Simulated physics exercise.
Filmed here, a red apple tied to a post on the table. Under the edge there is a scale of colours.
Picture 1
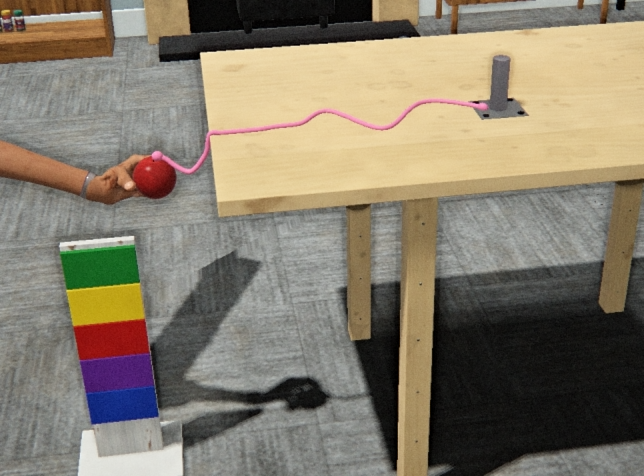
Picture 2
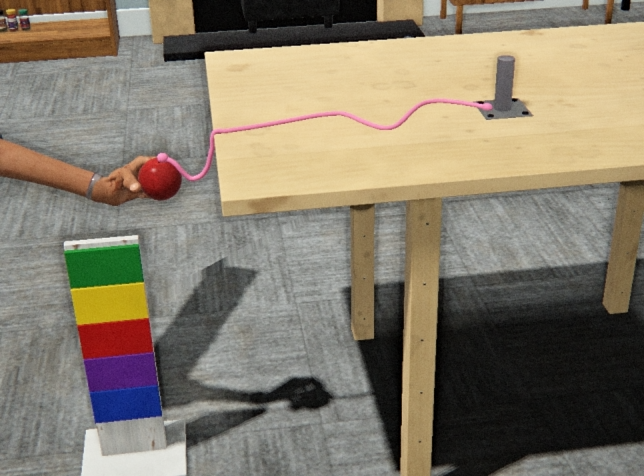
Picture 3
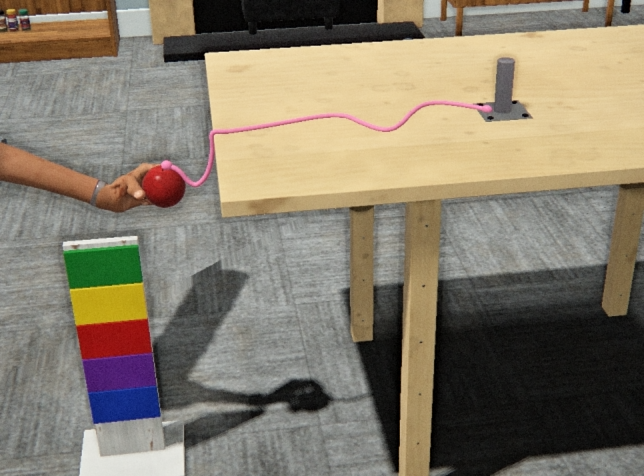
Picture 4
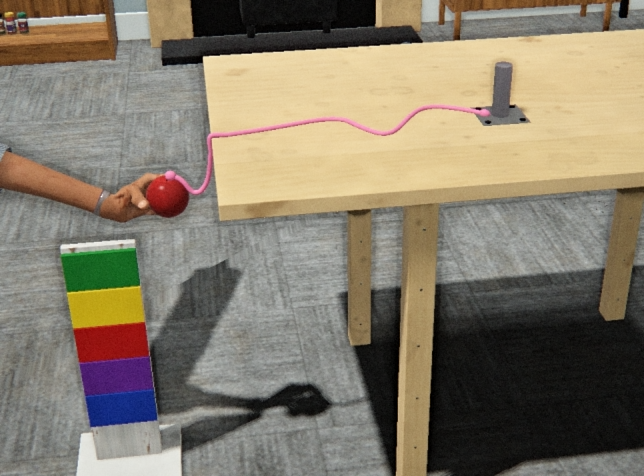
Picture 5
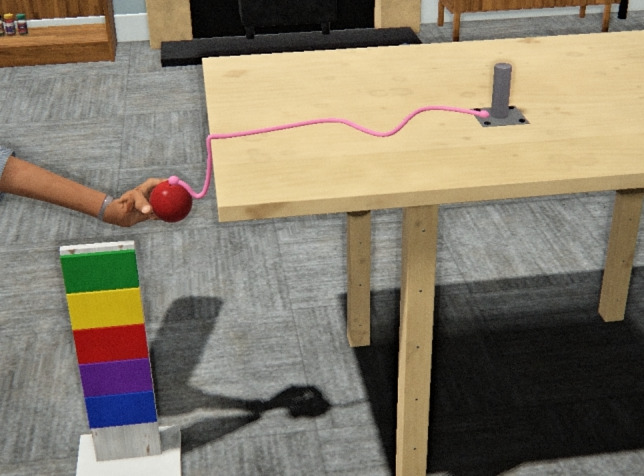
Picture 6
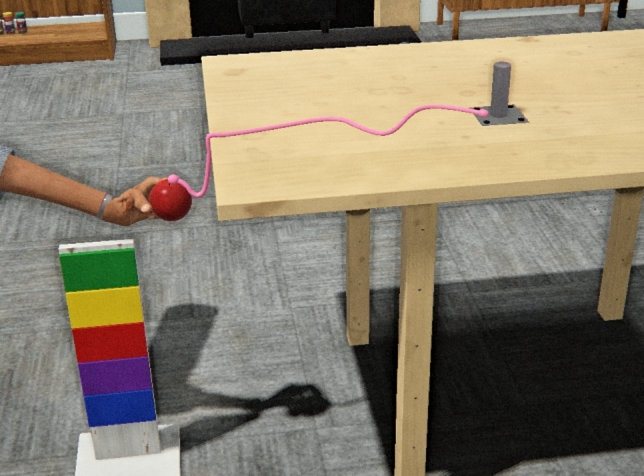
A hand reaching in from the left holds a small red apple just off the left edge of a pale wooden table, seen from slightly above in a room with grey carpet. A wavy pink lead runs from the apple across the tabletop to a grey post, and a green, yellow, red, purple and blue scale stands below. The hand lowers the apple slightly and shifts it a little right, while the view wavers faintly.
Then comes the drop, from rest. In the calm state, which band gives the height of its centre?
The yellow band gives it.
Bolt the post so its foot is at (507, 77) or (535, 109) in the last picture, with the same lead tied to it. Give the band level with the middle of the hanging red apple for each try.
Result 1: Green. Result 2: Green.
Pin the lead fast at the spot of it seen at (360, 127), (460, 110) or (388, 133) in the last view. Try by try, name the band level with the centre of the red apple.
In sequence it's green, then yellow, and lastly green.
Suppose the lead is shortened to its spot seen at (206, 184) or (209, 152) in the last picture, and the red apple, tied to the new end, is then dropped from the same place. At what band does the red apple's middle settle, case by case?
First try: Green; second try: Above them all.
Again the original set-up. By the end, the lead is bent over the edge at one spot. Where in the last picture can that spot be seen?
Go for the one at (266, 129).
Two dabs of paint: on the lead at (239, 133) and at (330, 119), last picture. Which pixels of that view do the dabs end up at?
First near (211, 167), second near (274, 130).
Soon after, apple near (236, 295); level with yellow.
Then, apple near (208, 295); level with yellow.
At rest, apple near (219, 296); level with yellow. Its centre hangs level with the yellow band.
